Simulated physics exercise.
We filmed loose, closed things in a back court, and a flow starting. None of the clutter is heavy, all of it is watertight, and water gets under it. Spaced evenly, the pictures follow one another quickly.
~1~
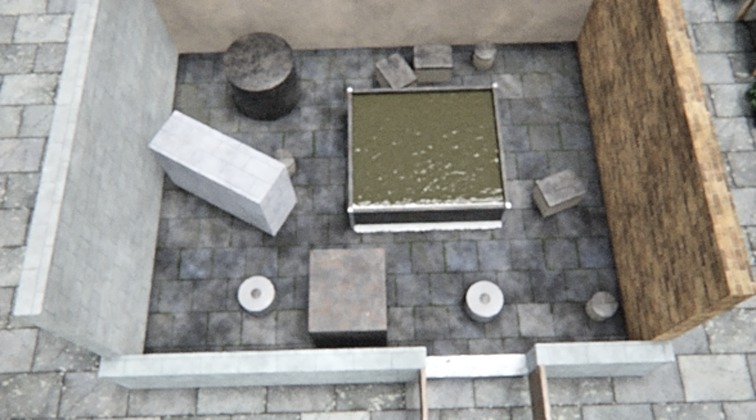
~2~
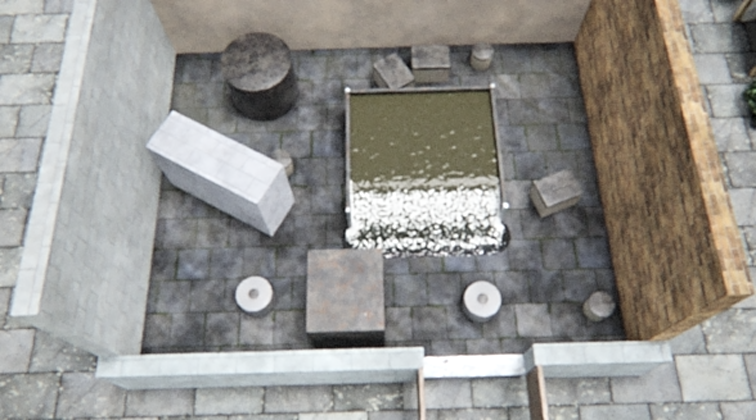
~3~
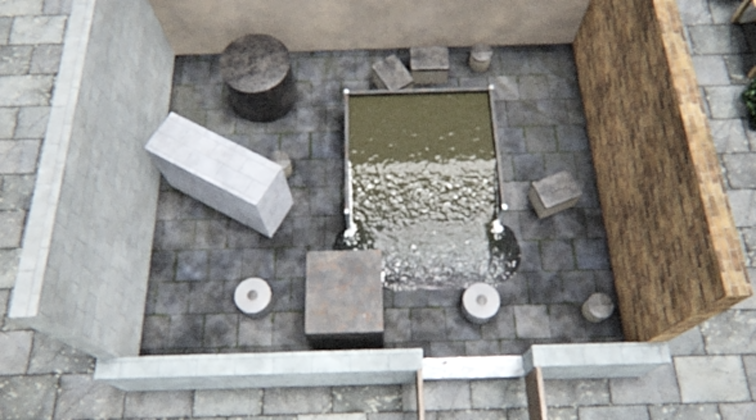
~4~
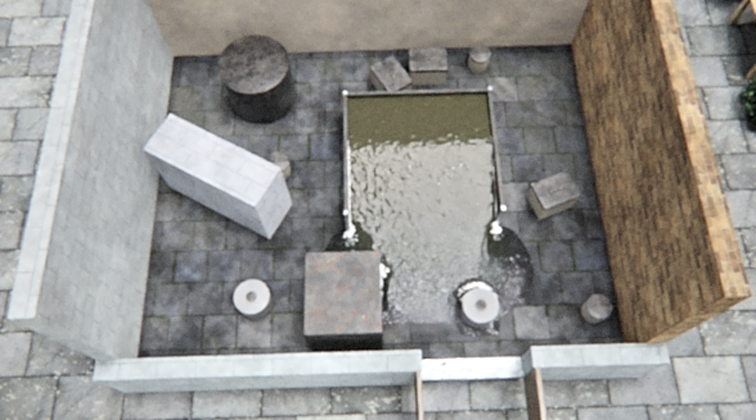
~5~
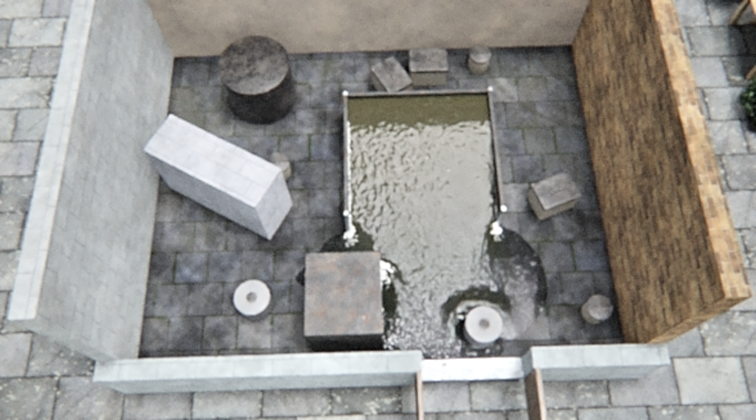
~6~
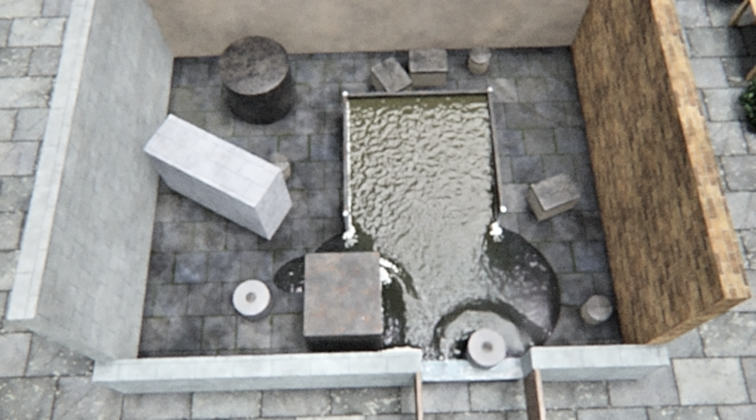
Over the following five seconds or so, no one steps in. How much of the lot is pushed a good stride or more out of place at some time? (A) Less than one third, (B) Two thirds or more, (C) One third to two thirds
C, one third to two thirds.
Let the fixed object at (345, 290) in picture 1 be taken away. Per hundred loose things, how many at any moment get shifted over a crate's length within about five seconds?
Around 50 in a hundred.
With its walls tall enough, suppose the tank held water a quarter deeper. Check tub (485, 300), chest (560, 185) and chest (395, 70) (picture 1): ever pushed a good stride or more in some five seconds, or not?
The first reached the mark, the second reached the mark, the third stopped before it.
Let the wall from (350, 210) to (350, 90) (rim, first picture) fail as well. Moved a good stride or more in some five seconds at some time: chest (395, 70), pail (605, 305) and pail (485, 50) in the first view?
Taking them in order, displaced that much, less than that, displaced that much.
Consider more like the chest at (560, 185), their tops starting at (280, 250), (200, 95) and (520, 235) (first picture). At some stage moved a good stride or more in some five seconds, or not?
First driven off, second remains in place, third driven off.
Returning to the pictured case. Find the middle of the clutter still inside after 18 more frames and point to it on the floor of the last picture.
Around (416, 157).
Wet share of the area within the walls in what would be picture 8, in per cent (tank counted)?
Near 35 %.
A moment on, 1 of 8 are well off their spots; 0 afloat.
Next, 1 of 8 are well off their spots; 1 afloat.
Later, 2 of 8 are well off their spots; 1 afloat.
In the end, 3 of 8 are well off their spots, and 3 have been at some point; 2 afloat.
